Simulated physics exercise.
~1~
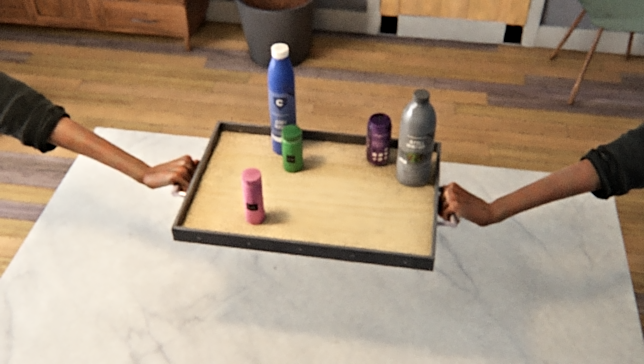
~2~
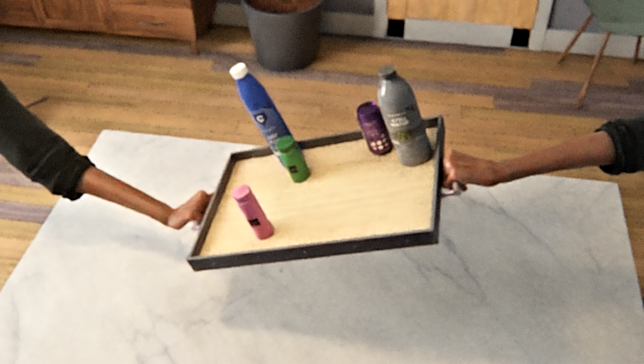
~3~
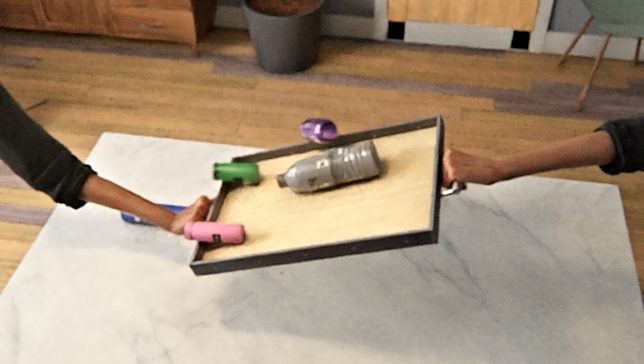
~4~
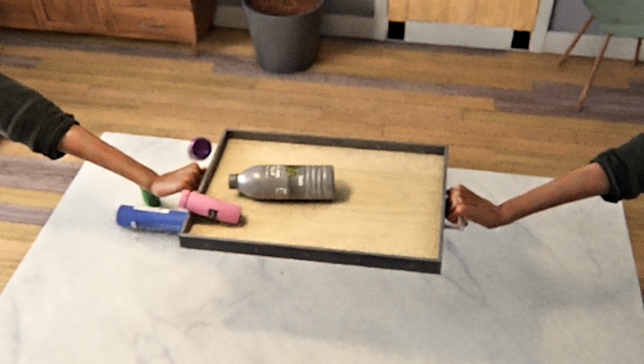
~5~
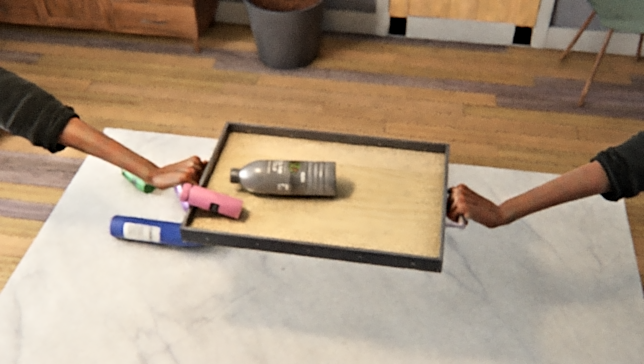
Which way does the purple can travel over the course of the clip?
It moves to the left, going off the tray on that side.
